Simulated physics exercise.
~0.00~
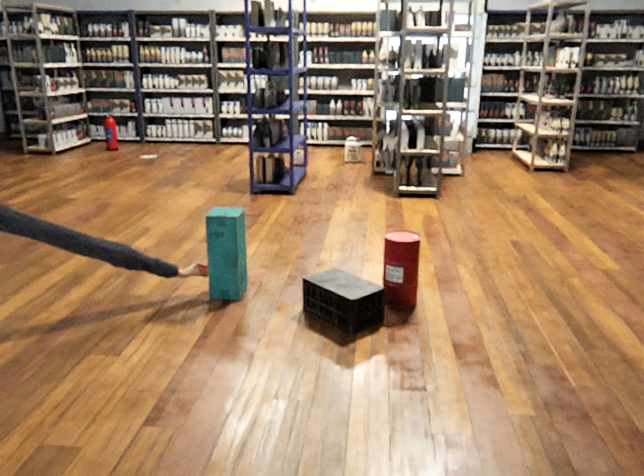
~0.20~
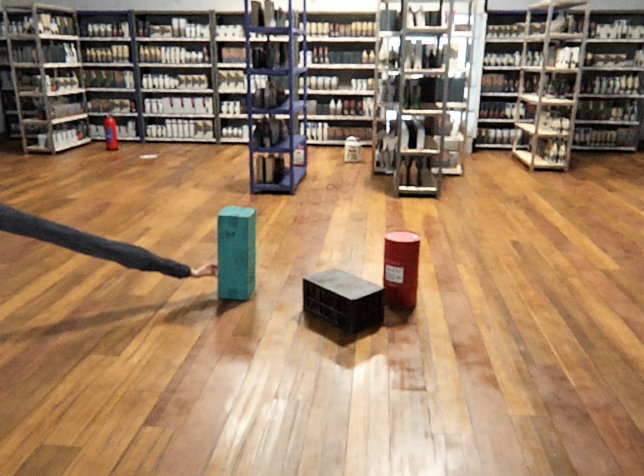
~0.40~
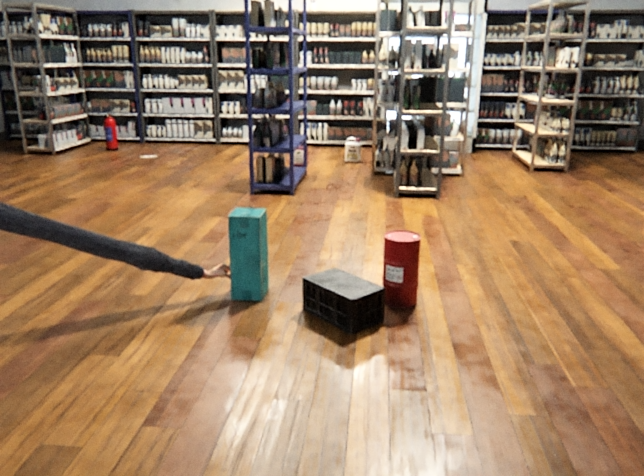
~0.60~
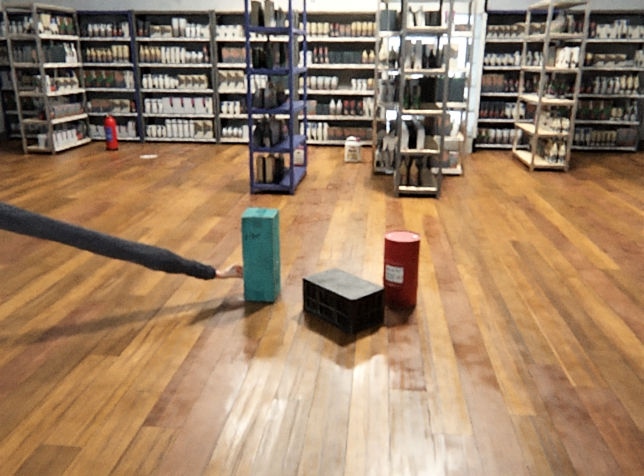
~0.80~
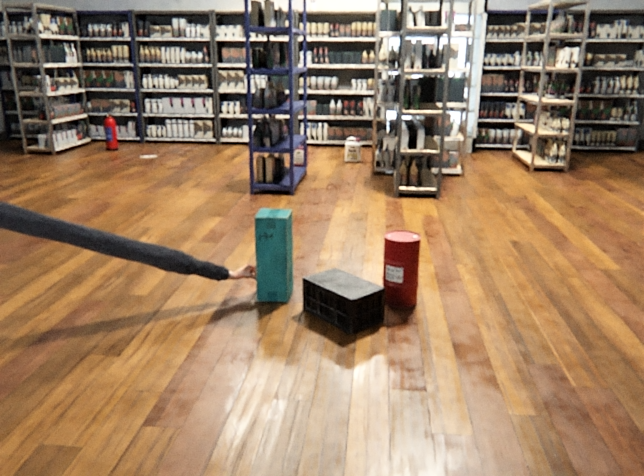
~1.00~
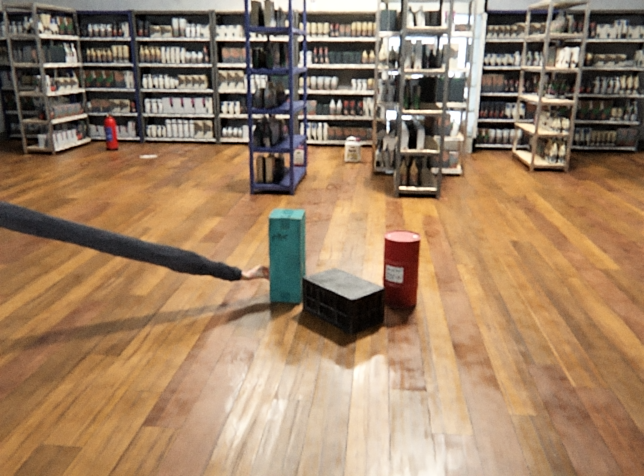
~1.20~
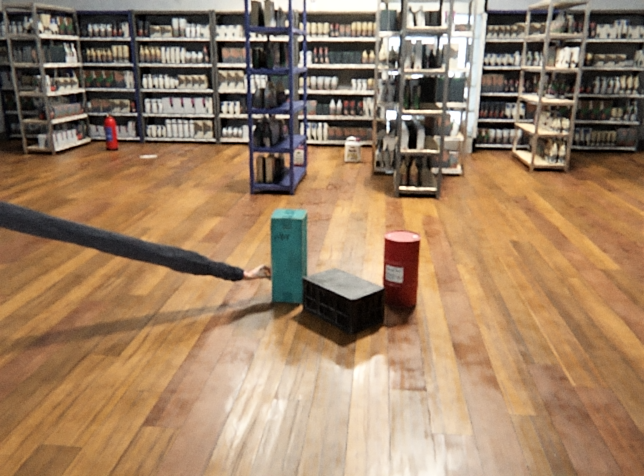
An arm in a dark sleeve reached in from the left and slowly pushed an upright turquoise box rightward across the wooden floor, until it stopped, still standing, right beside a black crate, which stayed put along with the red canister.
